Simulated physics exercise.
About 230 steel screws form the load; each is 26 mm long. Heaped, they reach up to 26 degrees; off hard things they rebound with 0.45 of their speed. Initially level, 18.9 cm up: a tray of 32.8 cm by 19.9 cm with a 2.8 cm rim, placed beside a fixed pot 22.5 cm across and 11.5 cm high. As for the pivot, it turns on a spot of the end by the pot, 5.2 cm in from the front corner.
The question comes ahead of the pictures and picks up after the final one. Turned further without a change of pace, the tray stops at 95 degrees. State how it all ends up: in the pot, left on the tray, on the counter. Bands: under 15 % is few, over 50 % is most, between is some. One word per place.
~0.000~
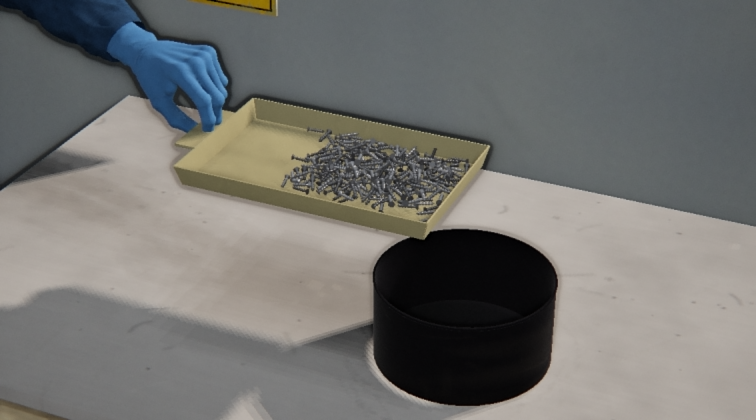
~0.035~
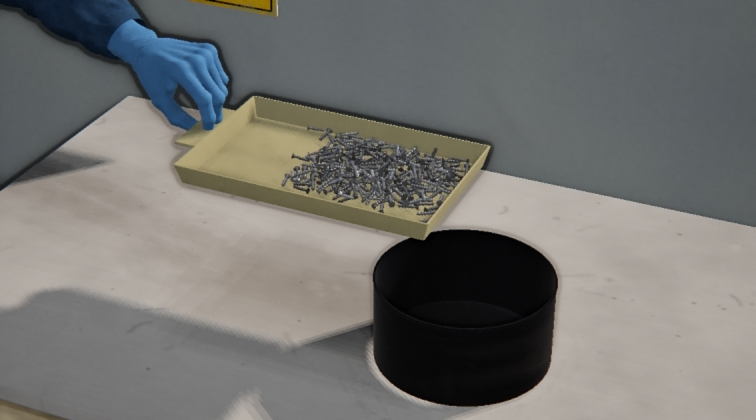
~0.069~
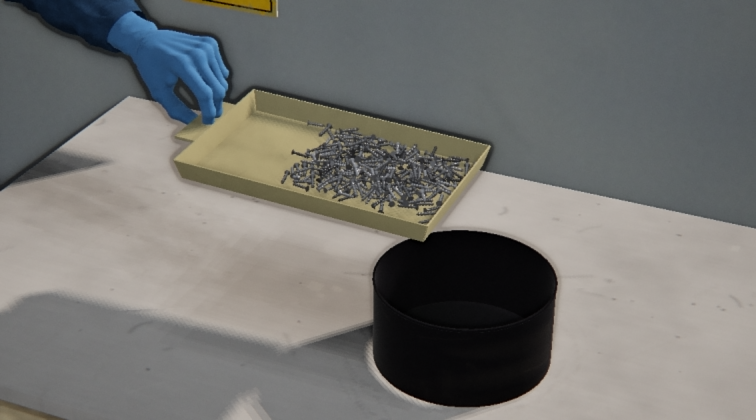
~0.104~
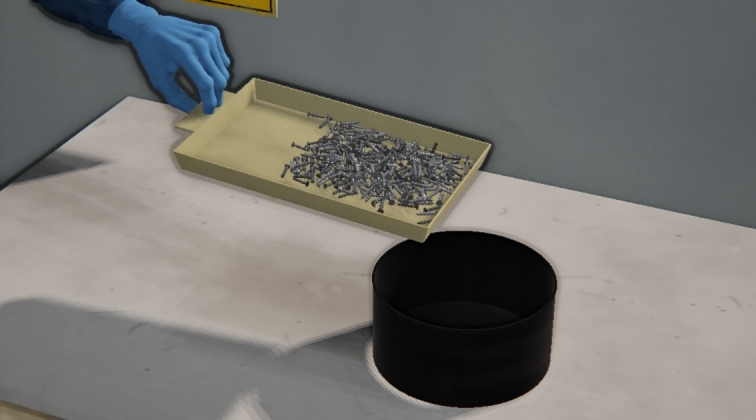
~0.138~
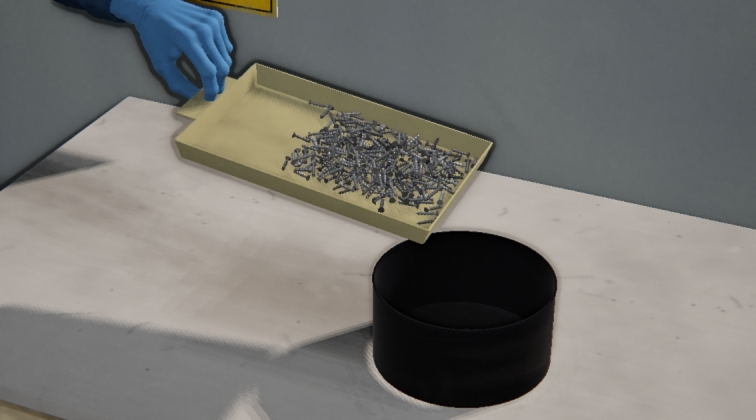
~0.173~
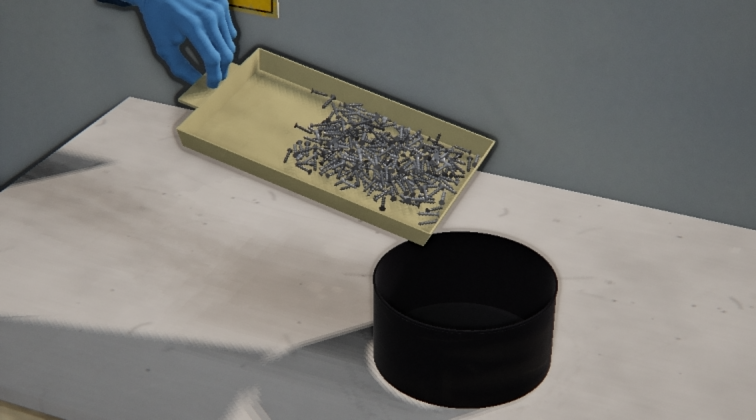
Pot: Most, tray: Few, counter: Few.
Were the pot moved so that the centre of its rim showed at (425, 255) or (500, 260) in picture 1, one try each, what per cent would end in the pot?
Spot one: Some 55 per cent; spot two: Some 55 per cent.
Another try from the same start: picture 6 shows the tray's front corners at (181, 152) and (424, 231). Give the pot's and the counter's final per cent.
Split: Pot = 75, counter = 25.
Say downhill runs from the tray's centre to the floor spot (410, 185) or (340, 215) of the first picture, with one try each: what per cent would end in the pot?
That would be close to 65 per cent and then close to 70 per cent.
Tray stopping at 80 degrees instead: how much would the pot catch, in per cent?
Around 90 in a hundred.
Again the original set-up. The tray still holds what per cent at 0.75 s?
Some 60 per cent of the load.
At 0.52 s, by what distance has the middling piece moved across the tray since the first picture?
By then it sits near 6 cm from where it began.
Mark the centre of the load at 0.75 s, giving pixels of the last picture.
Roughly pixel (454, 240).
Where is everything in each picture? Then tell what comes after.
The first frame shows tray tilt 0 degrees, front corners at (181, 165) and (424, 219); middle of the pieces at (380, 169); pot at (465, 276).
The second frame shows tray tilt 1 degrees, front corners at (182, 163) and (424, 220); middle of the pieces at (381, 168).
The third frame shows tray tilt 2 degrees, front corners at (181, 158) and (424, 222); middle of the pieces at (381, 167).
The fourth frame shows tray tilt 5 degrees, front corners at (181, 150) and (424, 223), lowest corner right front; middle of the pieces at (381, 163).
The fifth frame shows tray tilt 9 degrees, front corners at (183, 139) and (425, 225), lowest corner right front; middle of the pieces at (382, 158).
The sixth frame shows tray tilt 13 degrees, front corners at (185, 128) and (427, 228), lowest corner right front; middle of the pieces at (384, 153); pot at (465, 279). The tray's pace is about 115 degrees a second.
After 0.52 s, tilt 53 degrees; the tray holds 100 %, the pot 0 %.
Then, at 0.75 s, tilt 79 degrees; the tray holds 60 %, the pot 10 %.
After 1.10 s, tilt 95 degrees; the tray holds 0 %, the pot 95 %.
In the end, at 1.7 s, pot 100 %, tray 0 %, counter 0 %.
